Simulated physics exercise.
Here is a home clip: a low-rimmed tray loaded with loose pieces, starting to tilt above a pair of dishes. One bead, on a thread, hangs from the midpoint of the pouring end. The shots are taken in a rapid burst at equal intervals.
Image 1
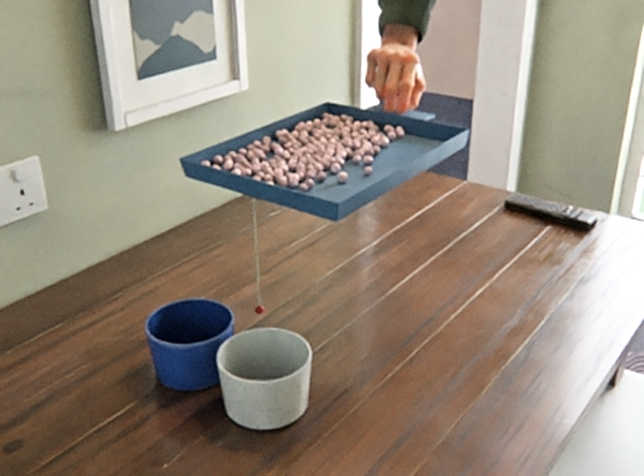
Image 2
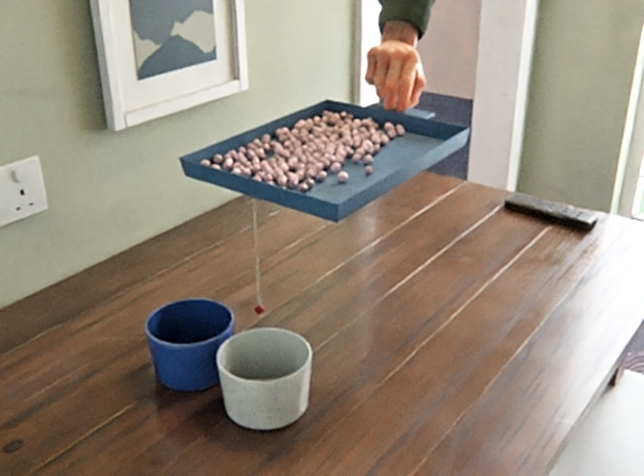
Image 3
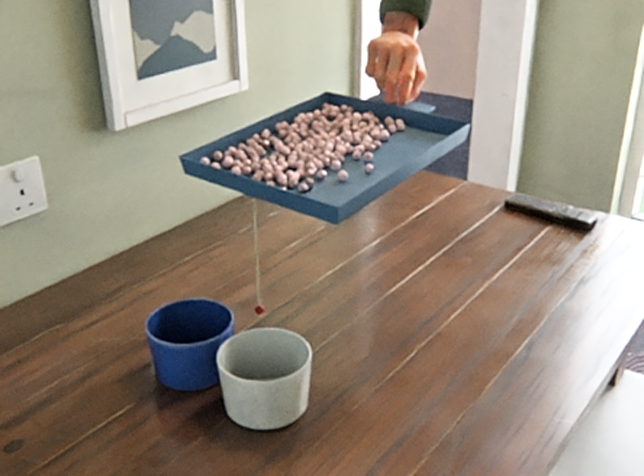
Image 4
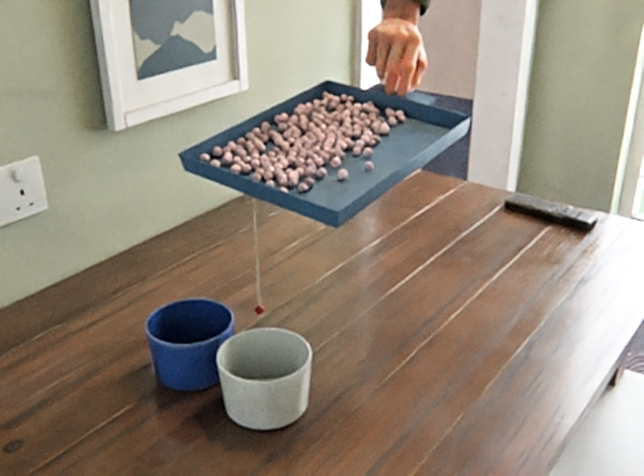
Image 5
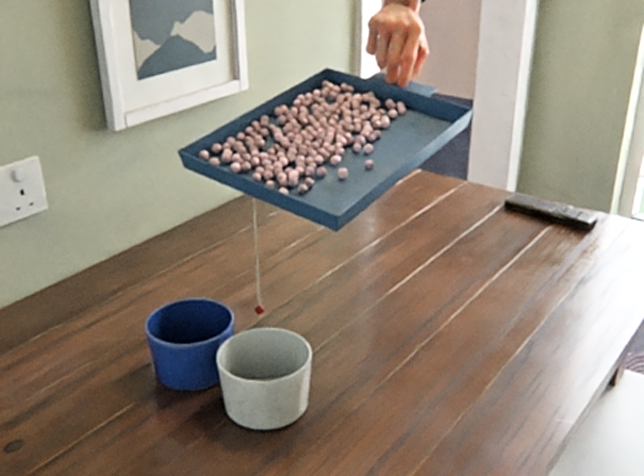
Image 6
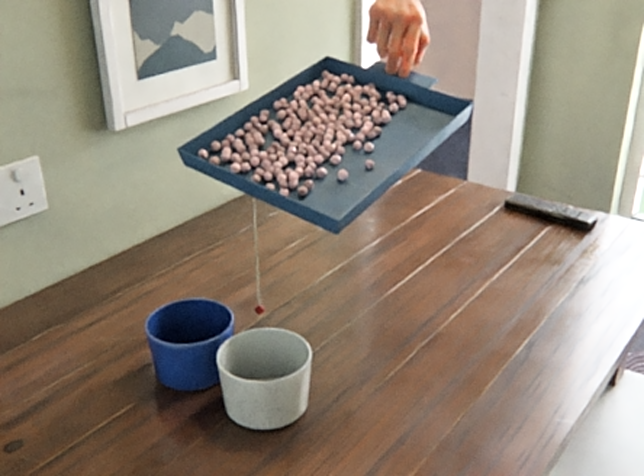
Above a wooden table, a hand gradually raising the far end of a blue tray of pinkish beads over two small dishes.
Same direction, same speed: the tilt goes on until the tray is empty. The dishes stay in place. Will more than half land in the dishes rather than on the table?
Honestly, the catch comes out below half of the load.
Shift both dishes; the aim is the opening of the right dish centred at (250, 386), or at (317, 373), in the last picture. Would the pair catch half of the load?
The first time it's lower than half, the second time higher than half.
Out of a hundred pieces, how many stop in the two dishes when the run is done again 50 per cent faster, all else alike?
That works out at roughly 0 per cent.
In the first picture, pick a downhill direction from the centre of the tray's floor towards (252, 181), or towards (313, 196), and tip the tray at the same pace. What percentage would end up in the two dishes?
Lab note: Try one about 70 %, try two 30 %.
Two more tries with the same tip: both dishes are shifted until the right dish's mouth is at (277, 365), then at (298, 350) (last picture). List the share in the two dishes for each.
First try: Roughly 20 per cent; second try: Roughly 60 per cent.
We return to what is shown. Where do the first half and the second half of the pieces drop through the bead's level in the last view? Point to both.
For the early half I get (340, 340), and for the late half (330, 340).
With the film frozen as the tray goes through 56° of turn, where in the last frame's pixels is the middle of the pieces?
I'd mark the middle close to (321, 194).
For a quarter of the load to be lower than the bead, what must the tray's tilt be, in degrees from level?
Roughly 80°.
Just after the last frame, tray tipped steeply; almost all on the tray; just a few outside both; about a tenth in the air.
A moment on, tray tipped right over; roughly a quarter on the tray; about a tenth in the right dish; roughly half outside both; roughly a quarter in the air.
Further on, tray tipped past a quarter turn; about a tenth in the right dish; almost all outside both.
When it is over, tray tipped past a quarter turn; about a tenth in the right dish; not one in the left dish; almost all outside both.
